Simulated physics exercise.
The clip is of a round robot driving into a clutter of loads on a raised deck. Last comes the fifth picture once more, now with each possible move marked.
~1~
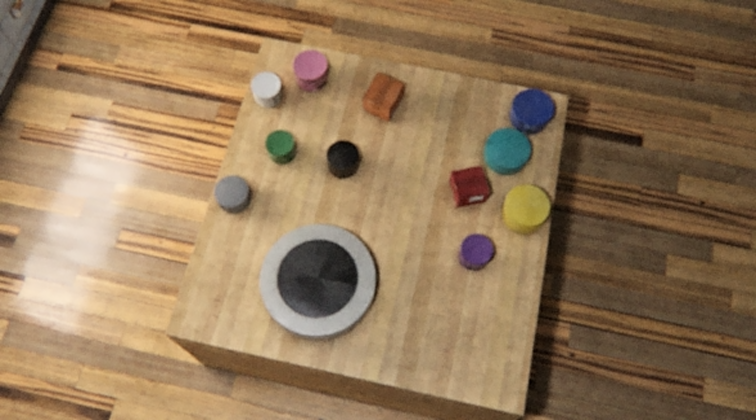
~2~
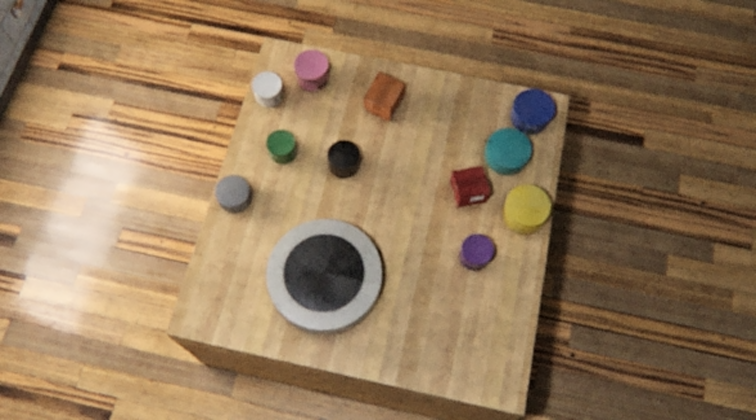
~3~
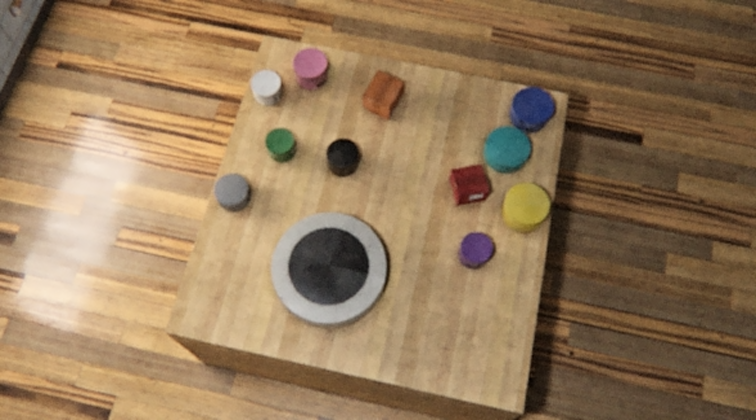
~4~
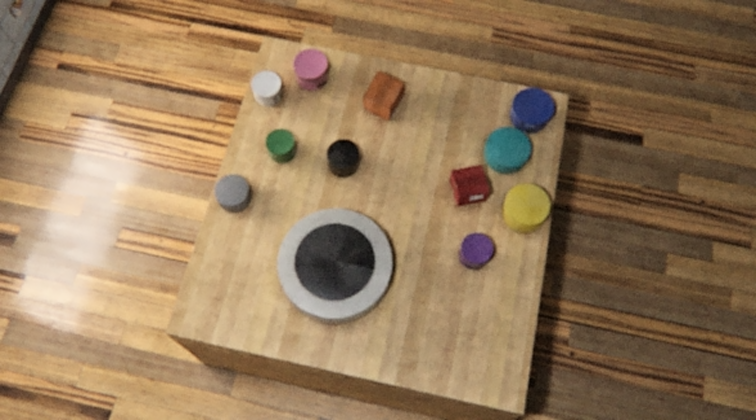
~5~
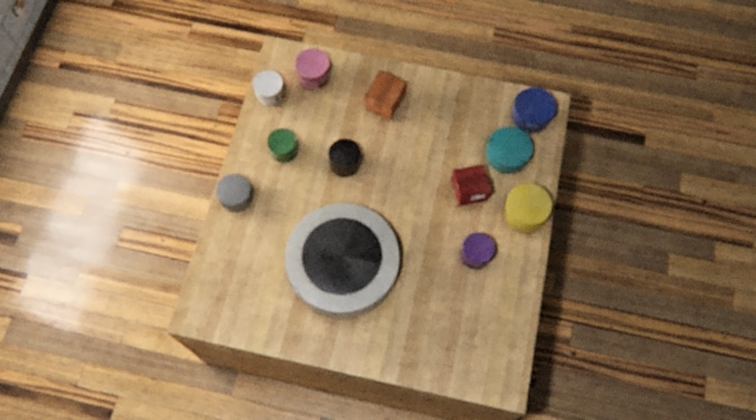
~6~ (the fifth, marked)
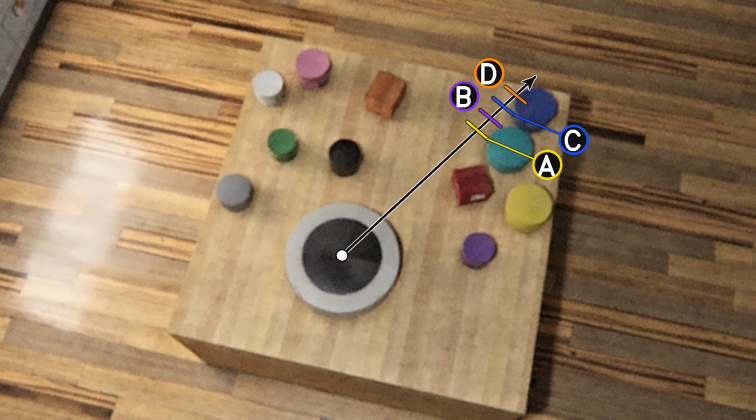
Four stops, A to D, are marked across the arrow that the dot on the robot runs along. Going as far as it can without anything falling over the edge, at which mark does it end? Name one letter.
B is the last safe stop.
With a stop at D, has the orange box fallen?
By then, no.
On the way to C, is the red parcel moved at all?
Yes.
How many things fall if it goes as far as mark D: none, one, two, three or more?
By then, two.
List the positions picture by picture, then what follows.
The first frame shows pink pail (311, 72); white pail (267, 90); red parcel (469, 187).
The second frame shows robot (325, 276); green pail (282, 147).
The third frame shows robot (330, 270); orange box (383, 95).
The fourth frame shows robot (336, 266); yellow canister (526, 209).
The fifth frame shows robot (343, 260); blue pail (533, 111); purple pail (477, 251); pink pail (313, 70).
On the marked copy, A at (477, 130); B at (490, 118); C at (504, 107); D at (516, 95); the arrow from (342, 255) to (535, 77); the white dot at (342, 255).
Following B. Soon after the start, robot (397, 209); grey canister (235, 193); white pail (269, 89).
Later, robot (450, 161); blue pail (536, 104); red parcel (519, 172).
In the end, robot (488, 125); turquoise canister (562, 131); blue pail (546, 92); nothing has fallen.
As for the rest, A is safe but short; C drops the blue pail and turquoise canister; D drops the blue pail and turquoise canister.
